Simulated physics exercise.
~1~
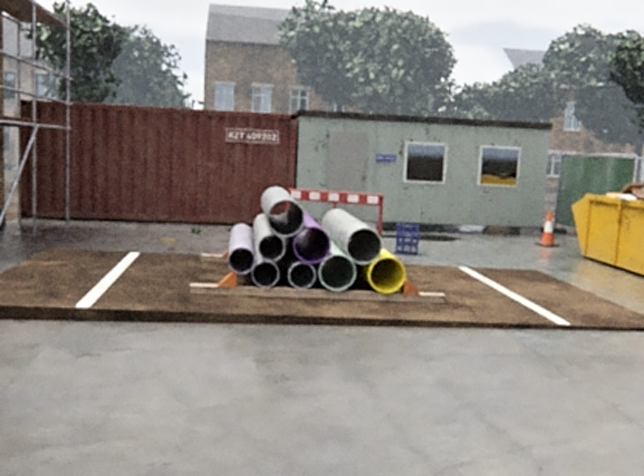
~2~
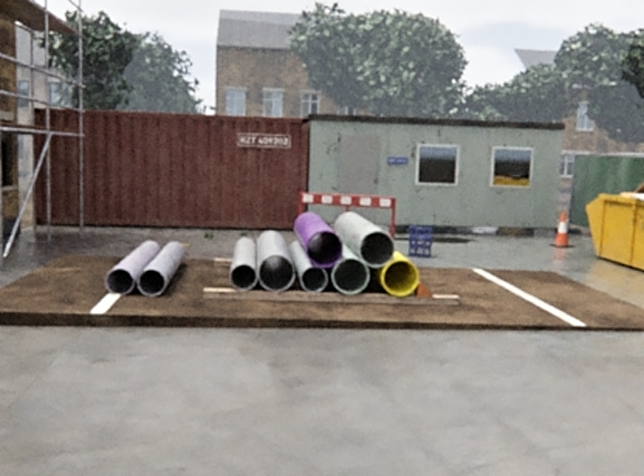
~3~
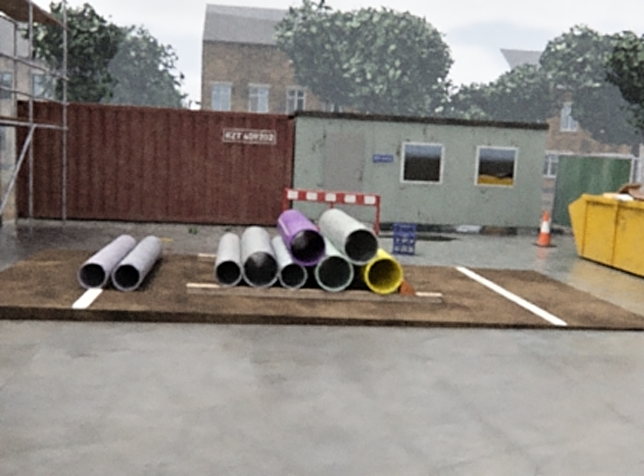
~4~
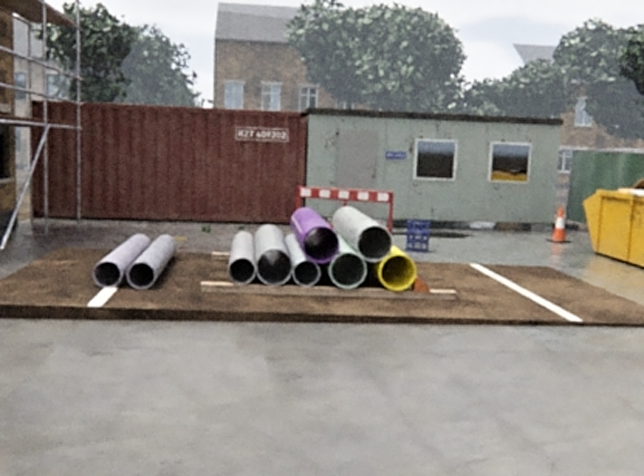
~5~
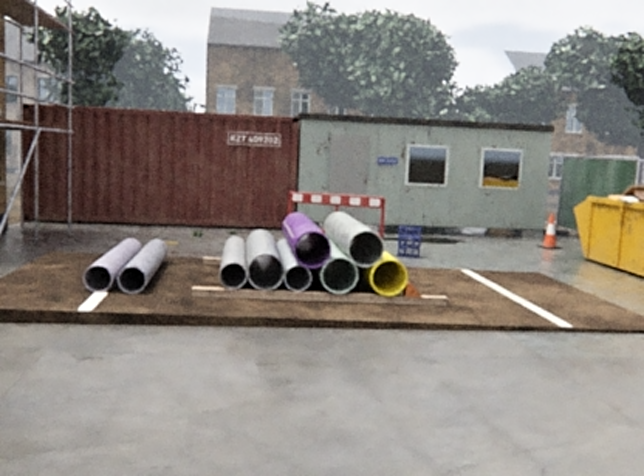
We see a stack of pipes on a soil pad, before a red container and a grey cabin. The stack slumps to the left, two grey pipes coming to lie apart near the left white line, while the purple pipe stays raised on others and the yellow remains at the right.
